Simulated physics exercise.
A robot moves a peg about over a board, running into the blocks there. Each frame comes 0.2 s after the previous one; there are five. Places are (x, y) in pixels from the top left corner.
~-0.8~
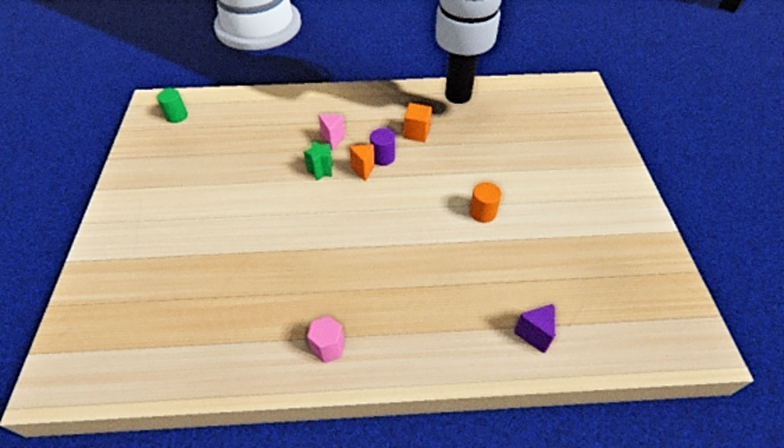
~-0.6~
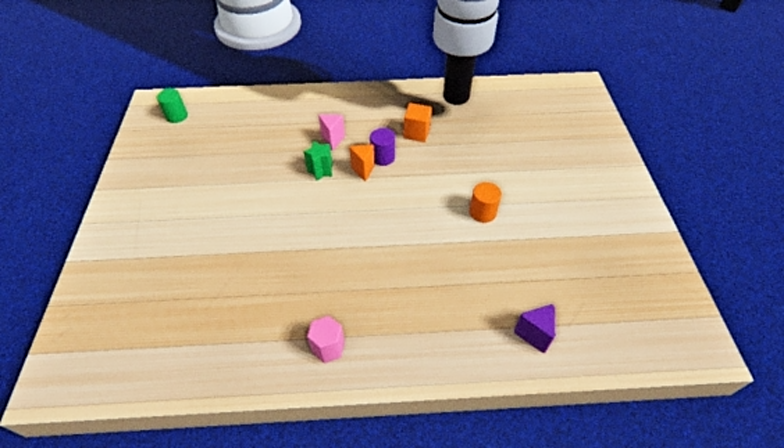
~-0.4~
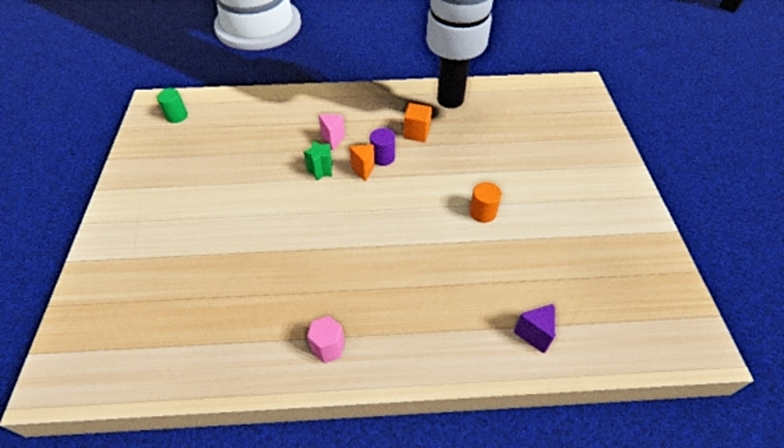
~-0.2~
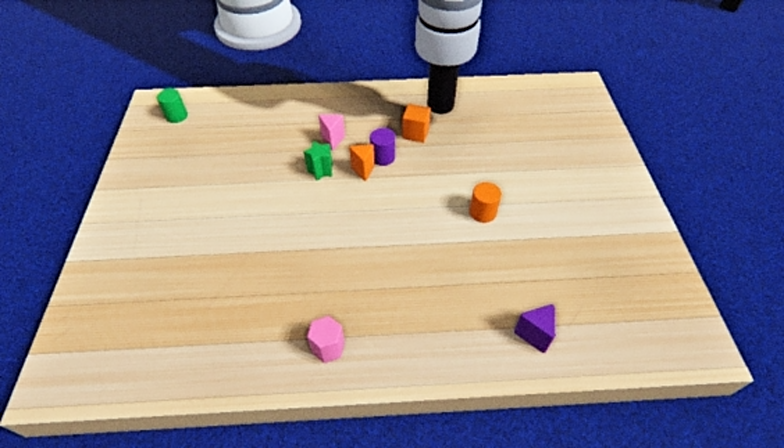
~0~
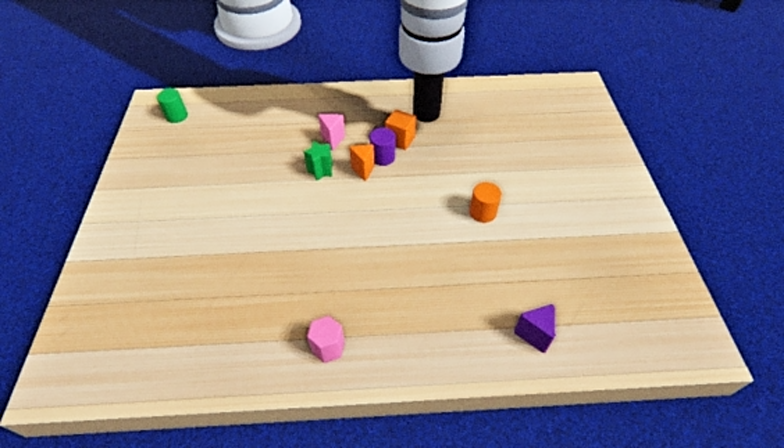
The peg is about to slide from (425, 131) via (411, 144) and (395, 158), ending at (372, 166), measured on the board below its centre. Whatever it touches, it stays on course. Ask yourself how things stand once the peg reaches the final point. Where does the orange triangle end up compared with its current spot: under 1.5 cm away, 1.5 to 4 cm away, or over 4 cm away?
Covers 1.5 to 4 cm.
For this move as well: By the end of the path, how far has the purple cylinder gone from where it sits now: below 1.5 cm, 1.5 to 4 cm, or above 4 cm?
I'd go with over 4 cm for this block.
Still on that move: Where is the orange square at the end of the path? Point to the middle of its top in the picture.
It is at (365, 126).
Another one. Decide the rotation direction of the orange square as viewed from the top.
Looking down: Clockwise.
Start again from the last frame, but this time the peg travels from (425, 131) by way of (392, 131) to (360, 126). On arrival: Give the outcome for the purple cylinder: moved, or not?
By the last moment of the path, the purple cylinder has shifted.
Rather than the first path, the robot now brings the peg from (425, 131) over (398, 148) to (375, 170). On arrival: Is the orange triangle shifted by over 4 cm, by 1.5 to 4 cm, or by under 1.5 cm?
The orange triangle moves 1.5-4 cm.
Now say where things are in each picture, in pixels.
The first frame shows lower end of the peg at (458, 97), tops of blocks, green star-shaped block at (318, 150), orange triangle at (362, 150), purple cylinder at (383, 136), orange square at (418, 112).
The second frame shows peg at (456, 98), blocks as before.
The third frame shows peg at (450, 101), blocks as before.
The fourth frame shows peg at (441, 107), blocks as before.
The fifth frame shows peg at (426, 115), green star-shaped block at (318, 150), orange triangle at (362, 150), purple cylinder at (383, 136), orange square at (401, 119).
What follows on the original path. Halfway along, peg at (403, 136); orange triangle at (355, 156), turned 30° clockwise; purple cylinder at (365, 142); orange square at (377, 127), turned 80° clockwise.
At the end, peg at (371, 150); green star-shaped block not moved; orange triangle at (351, 160); purple cylinder at (342, 145); orange square at (365, 126), turned 120° clockwise.
